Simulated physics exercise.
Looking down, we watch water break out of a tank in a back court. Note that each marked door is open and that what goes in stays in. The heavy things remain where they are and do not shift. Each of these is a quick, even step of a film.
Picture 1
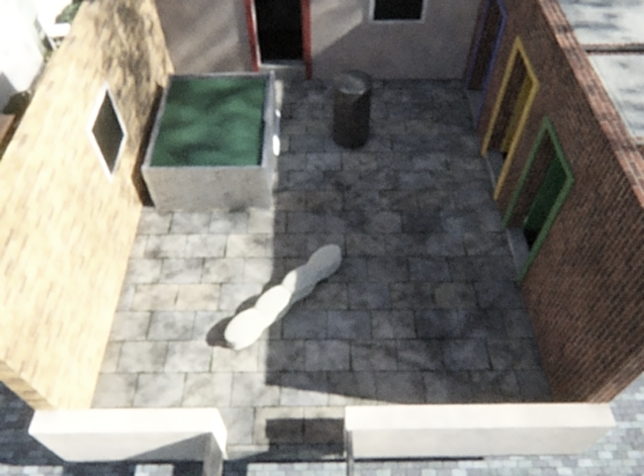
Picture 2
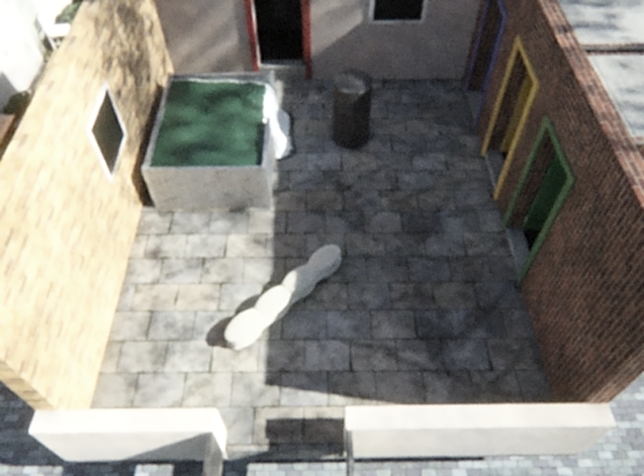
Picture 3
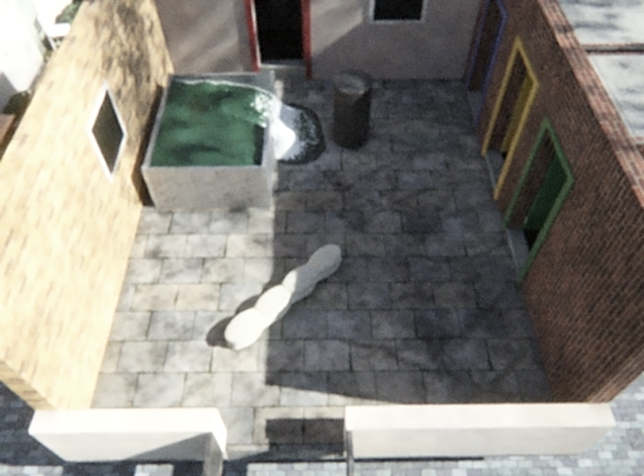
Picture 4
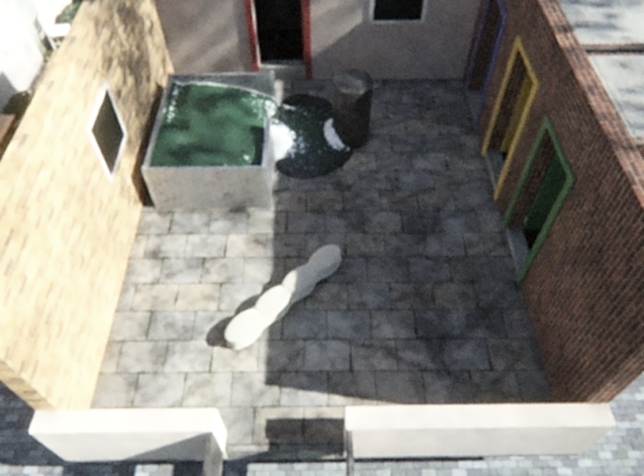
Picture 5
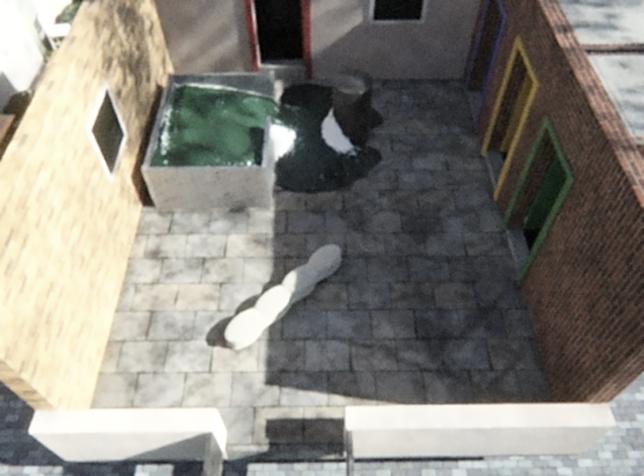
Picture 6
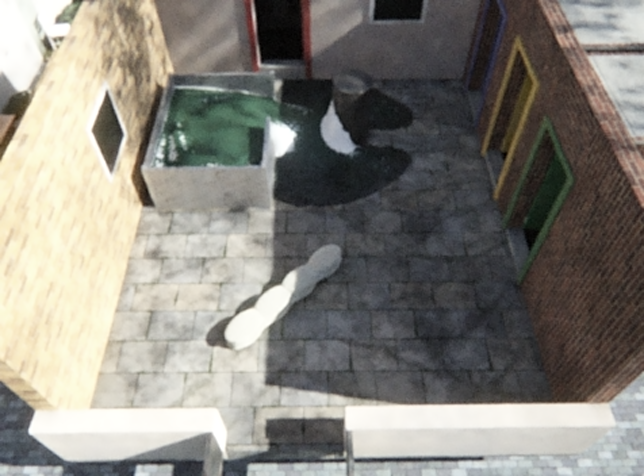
Water bursts from the right side of a pale, square tank of green water at the upper left of a grey-paved courtyard, seen from high above. A dark cylinder stands to its right, a whitish, lumpy form lies in the middle, and yellow and green doorways line the right-hand brick wall. The white gush spreads into a dark pool around the cylinder, while the view stays still.
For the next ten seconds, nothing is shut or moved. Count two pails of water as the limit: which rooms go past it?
The blue door goes past it; the yellow door stays within it; the red door stays within it; the green door goes past it.
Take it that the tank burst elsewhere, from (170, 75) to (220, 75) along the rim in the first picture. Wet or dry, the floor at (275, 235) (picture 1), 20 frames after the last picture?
At that place: Clear.
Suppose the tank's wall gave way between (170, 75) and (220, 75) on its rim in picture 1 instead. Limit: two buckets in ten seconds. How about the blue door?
As far as I can tell, the blue door breaks the threshold.
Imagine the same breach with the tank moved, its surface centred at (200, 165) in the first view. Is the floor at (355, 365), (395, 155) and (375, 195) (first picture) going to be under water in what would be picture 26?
In order: Untouched, submerged, submerged.
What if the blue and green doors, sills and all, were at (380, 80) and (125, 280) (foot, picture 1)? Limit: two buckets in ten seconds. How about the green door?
Green: Falls short.
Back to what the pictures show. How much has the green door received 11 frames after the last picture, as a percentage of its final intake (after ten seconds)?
Approximately 10 in a hundred, I reckon.
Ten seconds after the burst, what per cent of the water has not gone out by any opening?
The share not yet gone is roughly 80 percent.
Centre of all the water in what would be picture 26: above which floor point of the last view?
Around pixel (326, 161).
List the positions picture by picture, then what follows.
The first picture shows the water tank at (214, 121) is whole and still.
In the second picture, the front is at (287, 114), out from the gap at (271, 120).
In the third picture, water pours out at (271, 123) and has run to (316, 154).
In the fourth picture, water pours out at (271, 124) and has run to (347, 154).
In the fifth picture, the front is at (377, 118), out from the gap at (271, 124).
In the sixth picture, water pours out at (271, 124) and has run to (405, 111).
A moment on, water covers 30 % of the floor; the blue door under two buckets in, the yellow door wet at the sill, nothing in, the red door wet at the sill, nothing in, the green door not reached.
Next, water covers 50 % of the floor; the blue door over two buckets in, the yellow door wet at the sill, nothing in, the red door wet at the sill, nothing in, the green door under two buckets in.
Then, water covers 60 % of the floor; the blue door far over two buckets in, the yellow door wet at the sill, nothing in, the red door wet at the sill, nothing in, the green door over two buckets in.
Later, water covers 75 % of the floor; the blue door far over two buckets in, the yellow door wet at the sill, nothing in, the red door wet at the sill, nothing in, the green door over two buckets in.
In the end, water covers 95 % of the floor; the blue door far over two buckets in, the yellow door wet at the sill, nothing in, the red door wet at the sill, nothing in, the green door over two buckets in.
